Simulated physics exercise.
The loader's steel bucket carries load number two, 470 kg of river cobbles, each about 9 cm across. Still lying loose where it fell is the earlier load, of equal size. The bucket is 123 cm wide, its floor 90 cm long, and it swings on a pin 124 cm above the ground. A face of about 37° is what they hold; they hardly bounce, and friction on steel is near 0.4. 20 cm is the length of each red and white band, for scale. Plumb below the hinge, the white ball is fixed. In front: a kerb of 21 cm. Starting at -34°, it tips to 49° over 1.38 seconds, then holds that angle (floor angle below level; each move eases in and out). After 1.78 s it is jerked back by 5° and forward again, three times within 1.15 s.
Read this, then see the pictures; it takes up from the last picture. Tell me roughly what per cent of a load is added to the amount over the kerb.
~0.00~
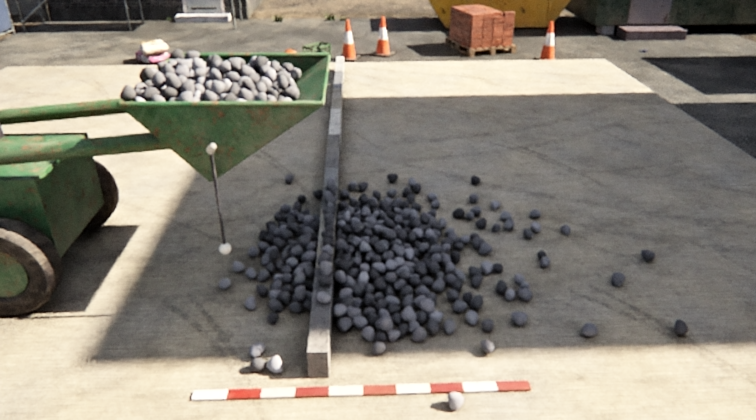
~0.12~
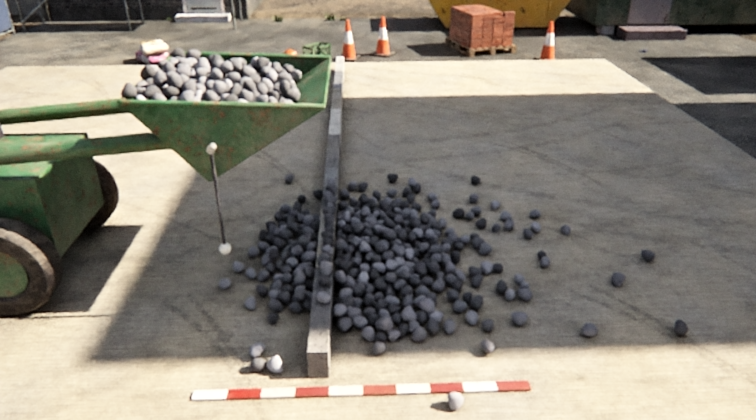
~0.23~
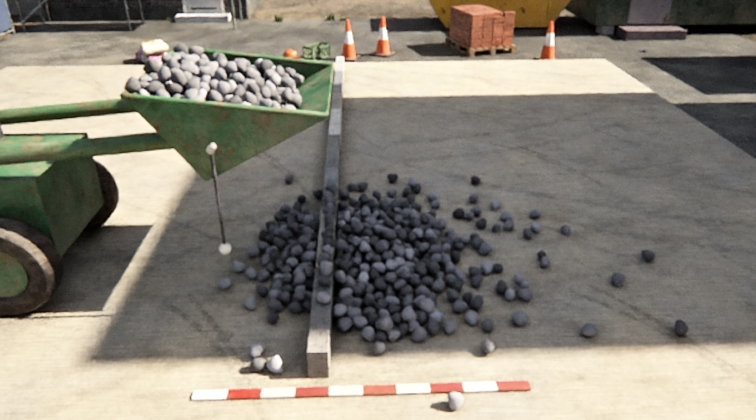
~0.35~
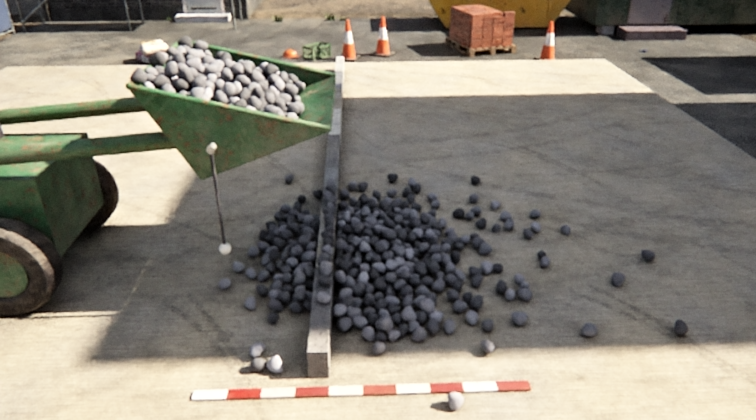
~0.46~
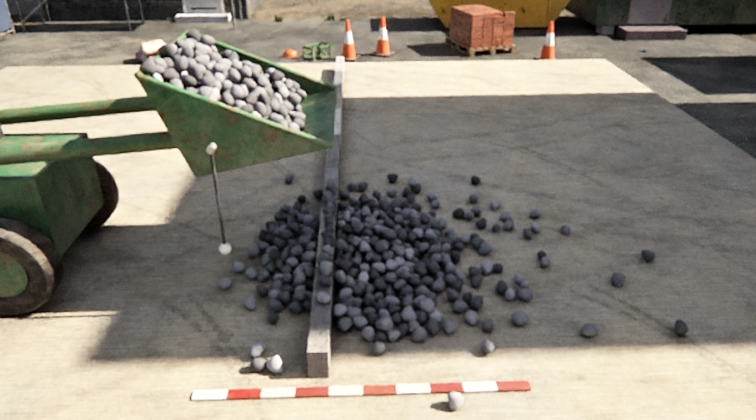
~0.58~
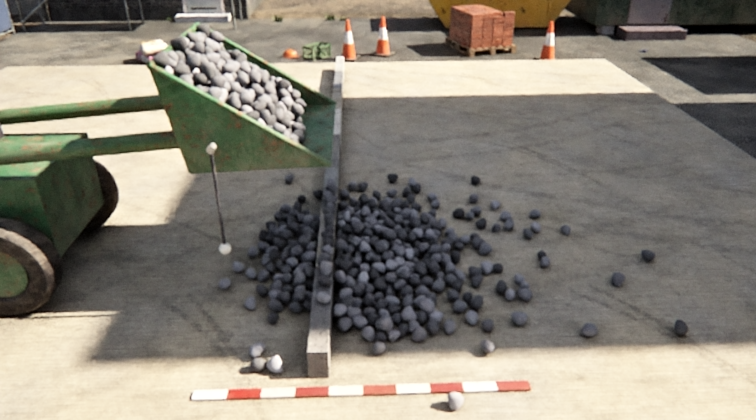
Roughly 60 per cent of a load is added.
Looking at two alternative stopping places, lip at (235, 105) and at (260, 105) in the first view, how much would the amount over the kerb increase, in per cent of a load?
Near 0 in a hundred first, near 5 in a hundred second.
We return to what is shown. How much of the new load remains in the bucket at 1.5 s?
Roughly 20 per cent of its load.
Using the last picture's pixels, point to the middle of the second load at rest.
(350, 241).
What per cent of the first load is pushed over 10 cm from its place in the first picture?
I'd put it at about 20 per cent.
After 1.0 s the floor is at 36°; in per cent of one load, 96 in the bucket, 29 on this side of the kerb, 76 over the kerb; the foremost stones are at (586, 260).
After 1.5 s the floor is at 49°; in per cent of one load, 20 in the bucket, 69 on this side of the kerb, 111 over the kerb; the foremost stones are at (586, 260).
After 3.4 s the floor is at 49°; in per cent of one load, 0 in the bucket, 65 on this side of the kerb, 135 over the kerb; the foremost stones are at (607, 277).
After 6.1 s the floor is at 49°; in per cent of one load, 0 in the bucket, 65 on this side of the kerb, 135 over the kerb; the foremost stones are at (607, 277). Net gain over the kerb, 60.
